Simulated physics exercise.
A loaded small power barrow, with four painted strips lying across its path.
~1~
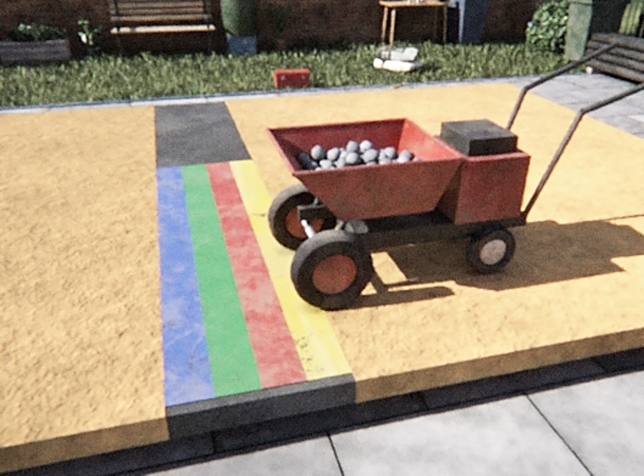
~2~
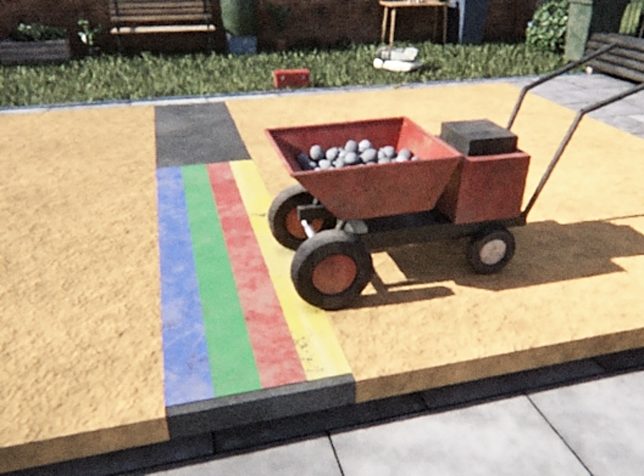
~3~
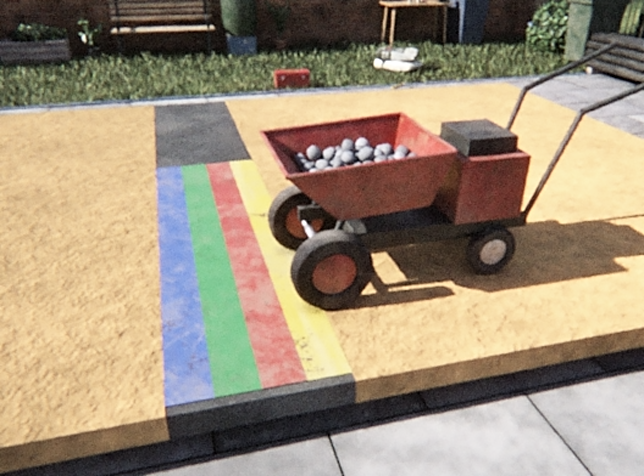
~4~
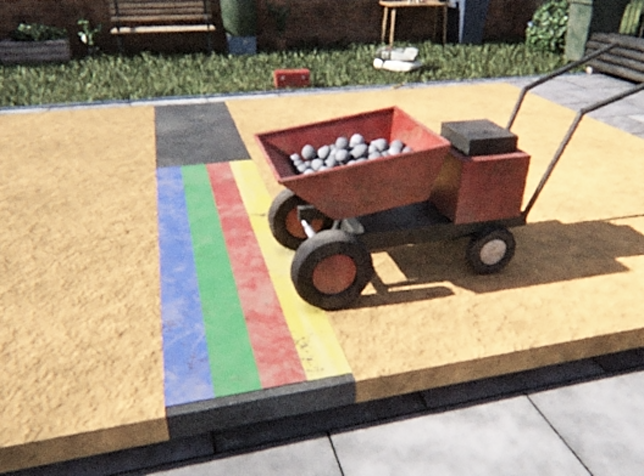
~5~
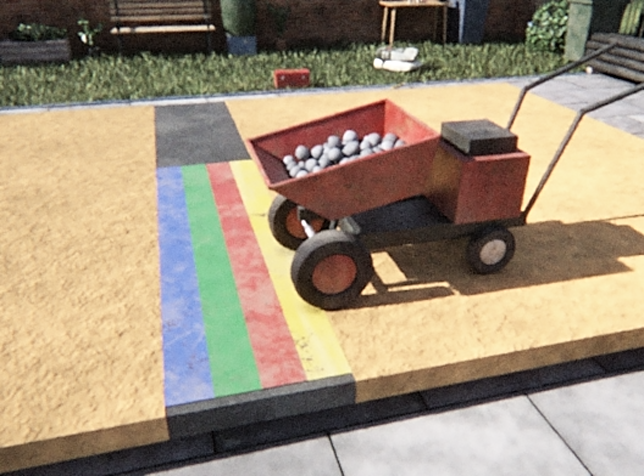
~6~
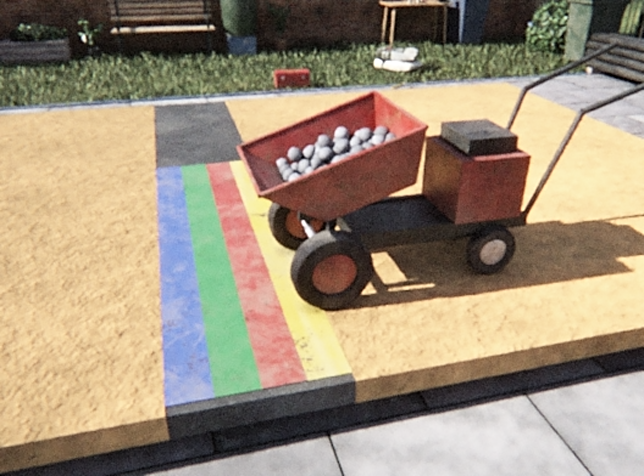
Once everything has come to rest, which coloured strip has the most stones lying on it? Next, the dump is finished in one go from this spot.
Blue.
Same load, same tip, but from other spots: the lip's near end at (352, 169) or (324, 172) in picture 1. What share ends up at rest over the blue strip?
That works out to 20 per cent for the first position and 30 per cent for the second.
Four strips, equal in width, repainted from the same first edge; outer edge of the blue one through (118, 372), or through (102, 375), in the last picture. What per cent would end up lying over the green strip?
Respectively 40 and 50 percent.
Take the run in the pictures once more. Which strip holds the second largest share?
In second place: The strip in green.
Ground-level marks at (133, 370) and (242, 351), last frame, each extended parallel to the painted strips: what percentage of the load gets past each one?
Around 20 percent for the first and 90 percent for the second.
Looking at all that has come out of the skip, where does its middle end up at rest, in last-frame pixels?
The centre ends up roughly at (173, 289).
Shortly afterwards, skip tipped steeply; the whole lot in the skip.
Next, skip tipped right over; near two thirds in the skip; a little over the green strip; near a quarter over the blue strip; only a few off the paint.
Some moments later, skip tipped right over; a little in the skip; a little over the green strip; near half over the blue strip; near a quarter off the paint.
In the end, skip tipped right over; a little in the skip; none at all over the yellow strip; none at all over the red strip; a little over the green strip; near half over the blue strip; near a quarter off the paint.
